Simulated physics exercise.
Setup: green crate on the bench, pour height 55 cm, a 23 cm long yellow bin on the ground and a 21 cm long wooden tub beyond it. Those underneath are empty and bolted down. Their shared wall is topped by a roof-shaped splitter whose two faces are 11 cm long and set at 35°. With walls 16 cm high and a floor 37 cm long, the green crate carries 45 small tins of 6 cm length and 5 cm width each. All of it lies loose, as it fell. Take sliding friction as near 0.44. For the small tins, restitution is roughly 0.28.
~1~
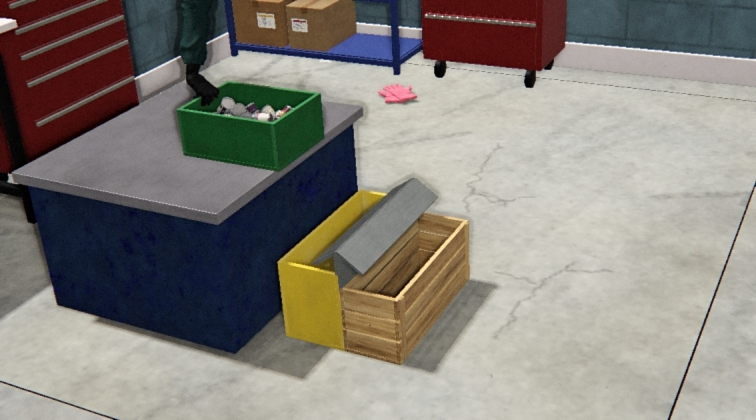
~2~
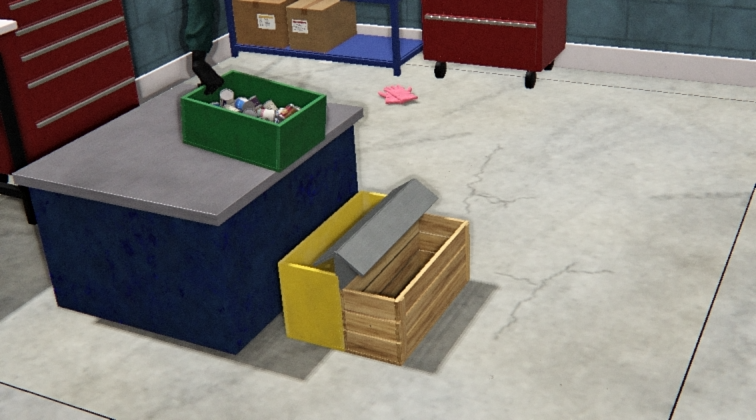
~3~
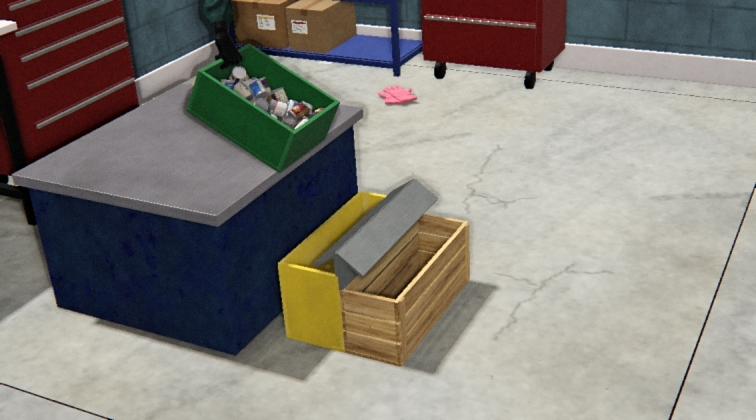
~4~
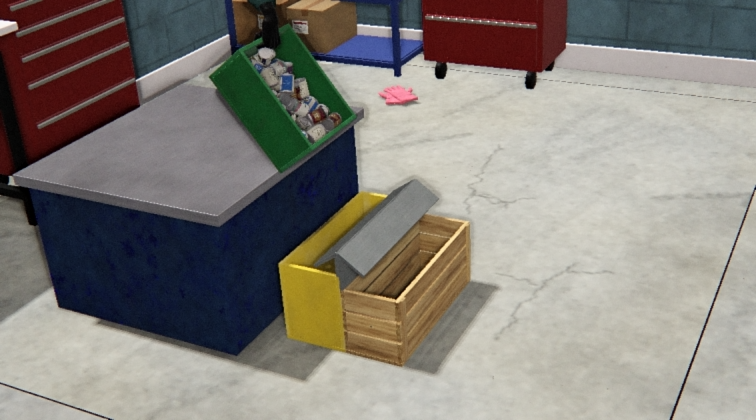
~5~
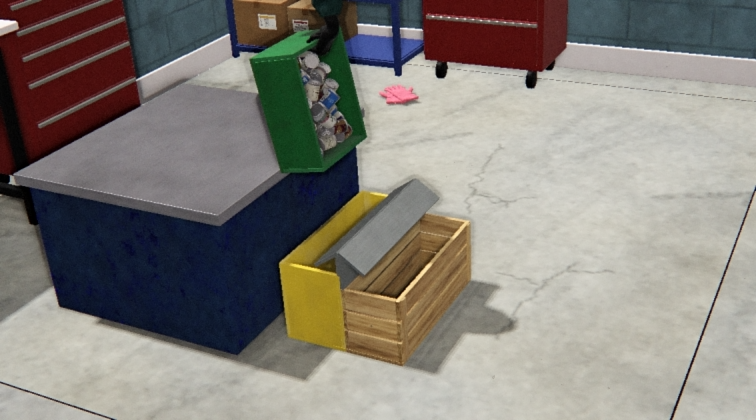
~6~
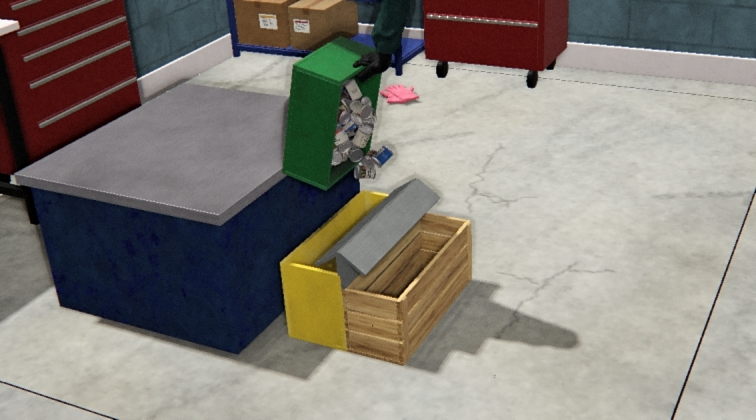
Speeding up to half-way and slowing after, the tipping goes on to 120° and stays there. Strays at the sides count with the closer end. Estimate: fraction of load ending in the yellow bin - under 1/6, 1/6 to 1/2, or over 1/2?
1/6 to 1/2.
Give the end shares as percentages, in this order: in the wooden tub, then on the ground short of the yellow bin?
It works out to roughly 25 per cent and 0 per cent, in that order.
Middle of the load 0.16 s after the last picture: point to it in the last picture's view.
At about (370, 176).
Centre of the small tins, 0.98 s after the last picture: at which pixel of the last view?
About (415, 307).
Then, 0.16 s after the last picture, tilt 119°; 19 still in the green crate, 1 in the wooden tub and 25 in the air.
Then, 0.35 s after the last picture, tilt 120°; 6 still in the green crate, 3 in the yellow bin, 9 in the wooden tub, 5 on the ground beyond the wooden tub and 22 in the air.
Then, 0.63 s after the last picture, tilt 120°; 9 in the yellow bin, 11 in the wooden tub, 14 on the ground beyond the wooden tub and 11 in the air.
Outcome (0.98 s after the last picture), 16 in the yellow bin, 12 in the wooden tub and 17 on the ground beyond the wooden tub. Asked share, 16 of 45, 36 per cent.
